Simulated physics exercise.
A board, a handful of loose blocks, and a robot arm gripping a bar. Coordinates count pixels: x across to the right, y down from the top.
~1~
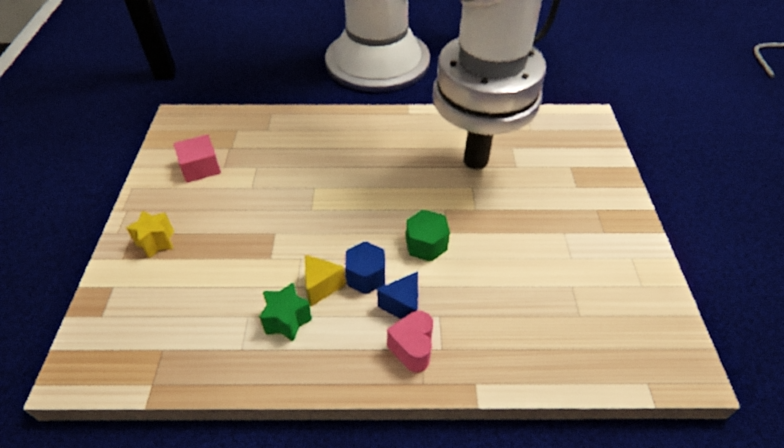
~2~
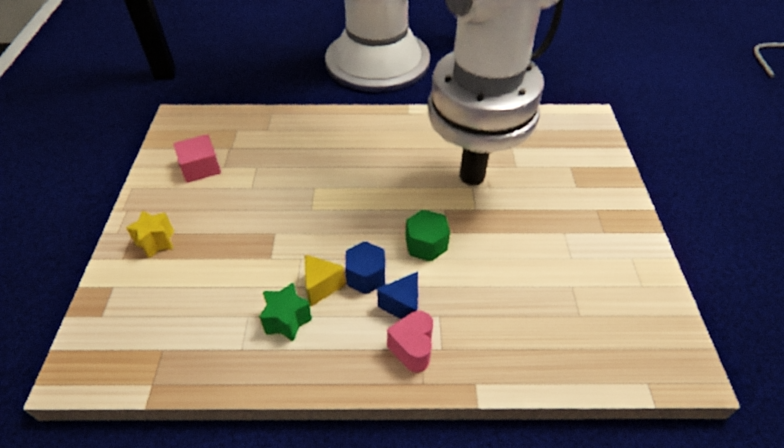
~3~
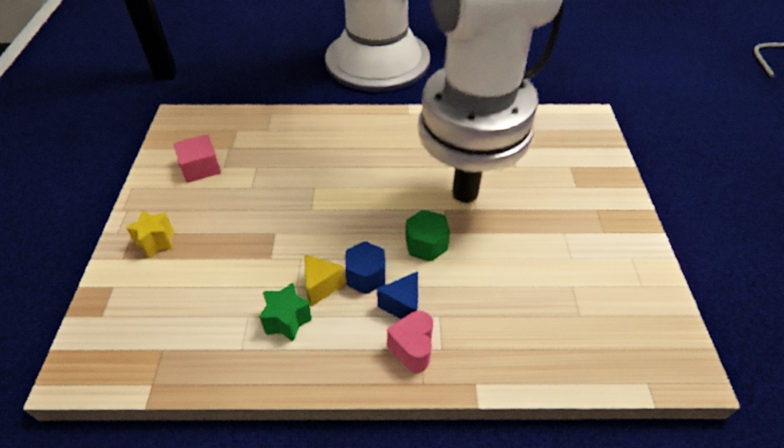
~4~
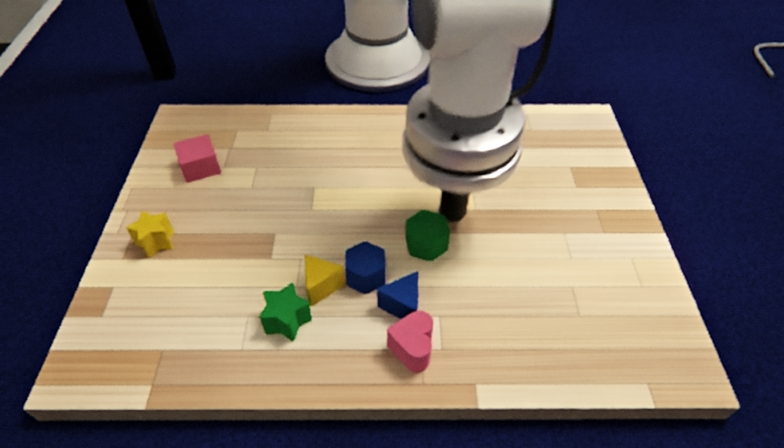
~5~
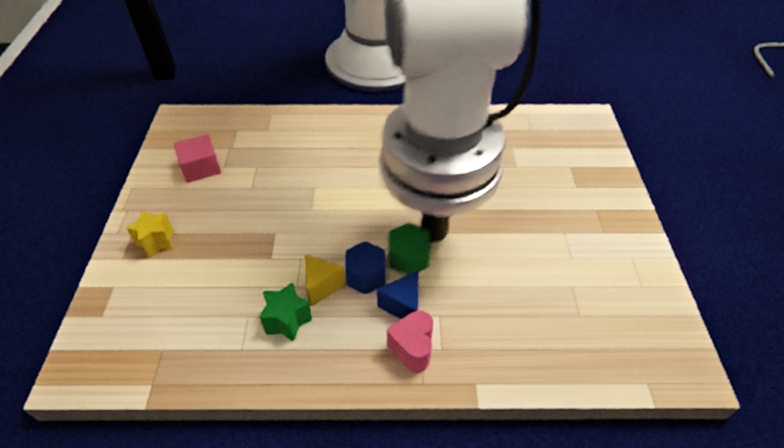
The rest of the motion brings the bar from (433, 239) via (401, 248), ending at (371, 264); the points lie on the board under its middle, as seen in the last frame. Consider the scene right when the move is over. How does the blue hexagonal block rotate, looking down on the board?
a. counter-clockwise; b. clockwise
Correct choice: B.
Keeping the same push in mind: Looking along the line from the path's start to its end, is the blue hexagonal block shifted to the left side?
Short answer: Yes.
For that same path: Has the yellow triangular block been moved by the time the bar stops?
Yes.
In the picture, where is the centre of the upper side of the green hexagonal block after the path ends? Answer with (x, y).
When the path ends, it will be at (383, 274).
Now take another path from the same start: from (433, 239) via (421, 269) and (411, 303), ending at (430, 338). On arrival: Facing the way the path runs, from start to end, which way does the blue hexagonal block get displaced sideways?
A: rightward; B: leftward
I'll go with A - rightward.
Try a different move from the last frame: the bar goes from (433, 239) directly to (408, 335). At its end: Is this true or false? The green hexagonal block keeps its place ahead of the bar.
False
On the path given first. Halfway along, bar (400, 242); yellow triangular block (305, 273), turned 25° clockwise; blue hexagonal block (351, 274), turned 15° clockwise; green hexagonal block (391, 258), turned 25° anticlockwise.
At the end, bar (370, 258); yellow triangular block (304, 273), turned 30° clockwise; blue hexagonal block (341, 291), turned 45° clockwise; blue triangular block (410, 298), turned 10° anticlockwise; green hexagonal block (383, 274), turned 55° anticlockwise.
